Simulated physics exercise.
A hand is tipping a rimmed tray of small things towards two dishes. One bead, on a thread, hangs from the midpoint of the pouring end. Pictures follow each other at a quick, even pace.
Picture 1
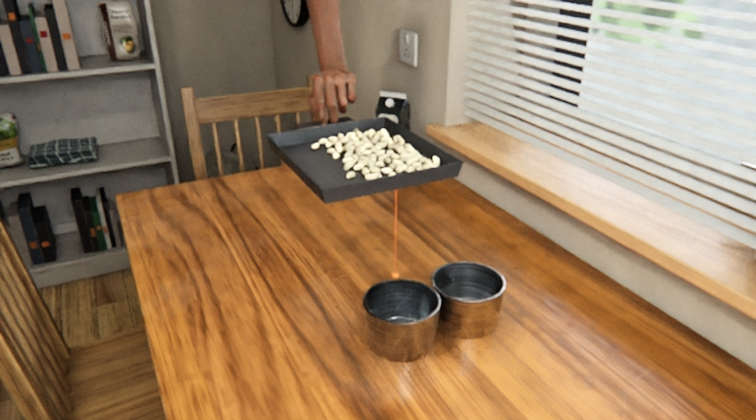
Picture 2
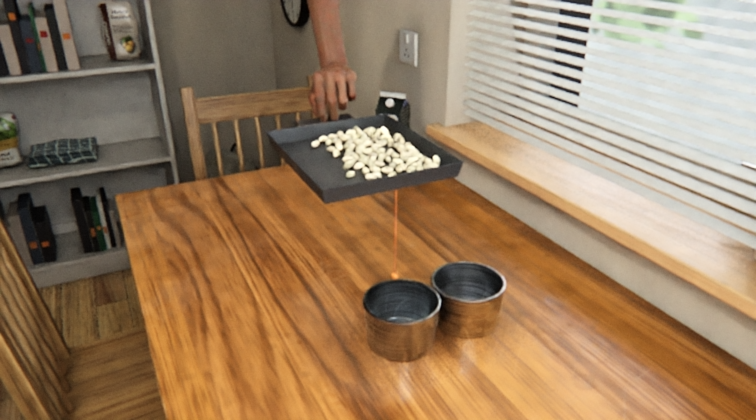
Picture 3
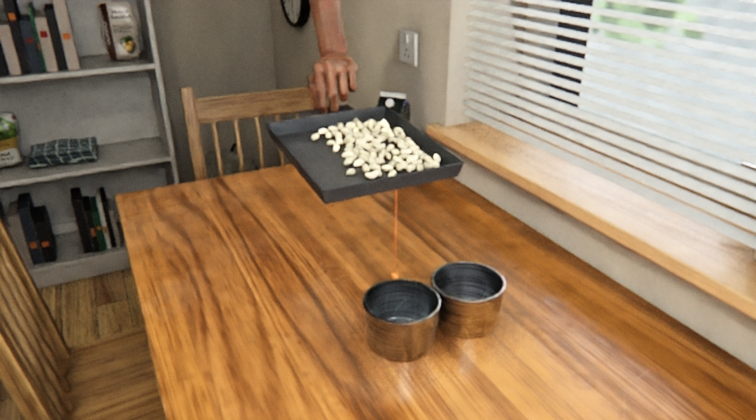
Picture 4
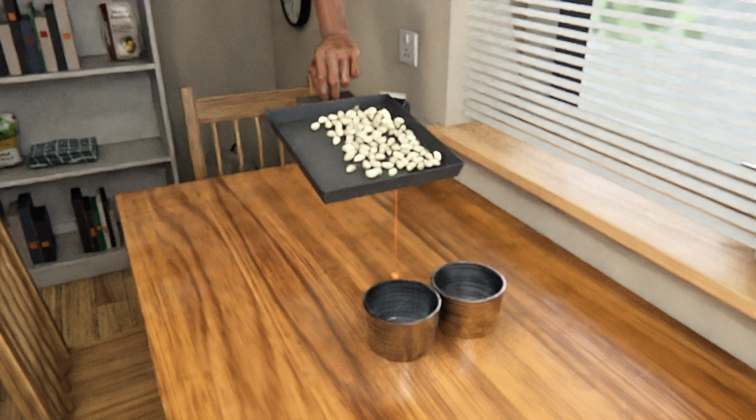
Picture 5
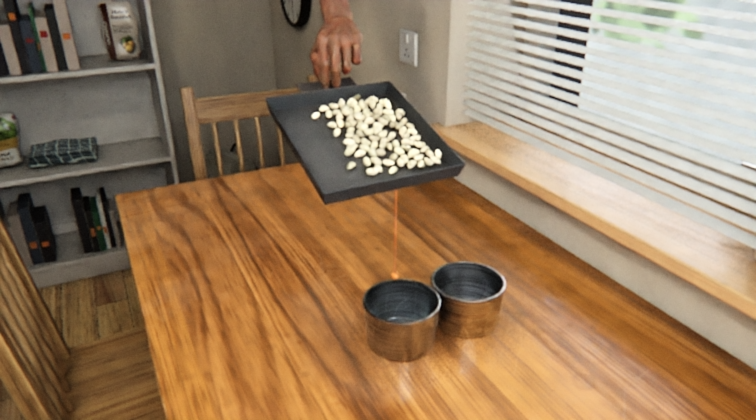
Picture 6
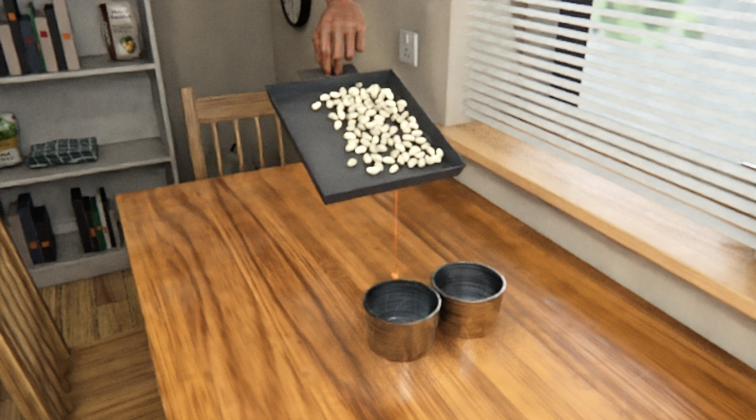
Above a wooden table, a hand gradually tilts a dark tray of white beans towards two dishes.
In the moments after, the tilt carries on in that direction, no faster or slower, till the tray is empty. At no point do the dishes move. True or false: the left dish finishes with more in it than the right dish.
True.
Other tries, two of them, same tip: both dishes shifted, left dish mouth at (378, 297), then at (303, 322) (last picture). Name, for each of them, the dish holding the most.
In the first try it's the left-side dish, and in the second it's the right-side dish.
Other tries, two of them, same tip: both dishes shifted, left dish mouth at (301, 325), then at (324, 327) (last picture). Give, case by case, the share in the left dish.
0 per cent the first time, 10 per cent the second time.
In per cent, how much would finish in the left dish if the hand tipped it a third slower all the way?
Estimate: Some 30%.
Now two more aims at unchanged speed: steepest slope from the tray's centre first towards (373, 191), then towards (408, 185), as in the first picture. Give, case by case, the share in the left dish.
The first try would leave around 30 per cent there, the second around 30 per cent.
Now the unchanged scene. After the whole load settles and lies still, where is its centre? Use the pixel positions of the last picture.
Roughly at (414, 344), give or take.
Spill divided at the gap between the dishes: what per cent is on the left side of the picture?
Reading: Around 40 %.
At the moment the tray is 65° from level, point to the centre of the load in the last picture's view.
Roughly at (401, 158).
Just after the last frame, tray tipped steeply; every one on the tray.
A moment on, tray tipped past a quarter turn; roughly two thirds on the tray; about a tenth in the left dish; just a few in the right dish; about a tenth outside both; about a tenth in the air.
Further on, tray tipped past a quarter turn; roughly half in the left dish; about a tenth in the right dish; roughly half outside both.
When it is over, tray tipped past a quarter turn; roughly half in the left dish; about a tenth in the right dish; roughly half outside both.
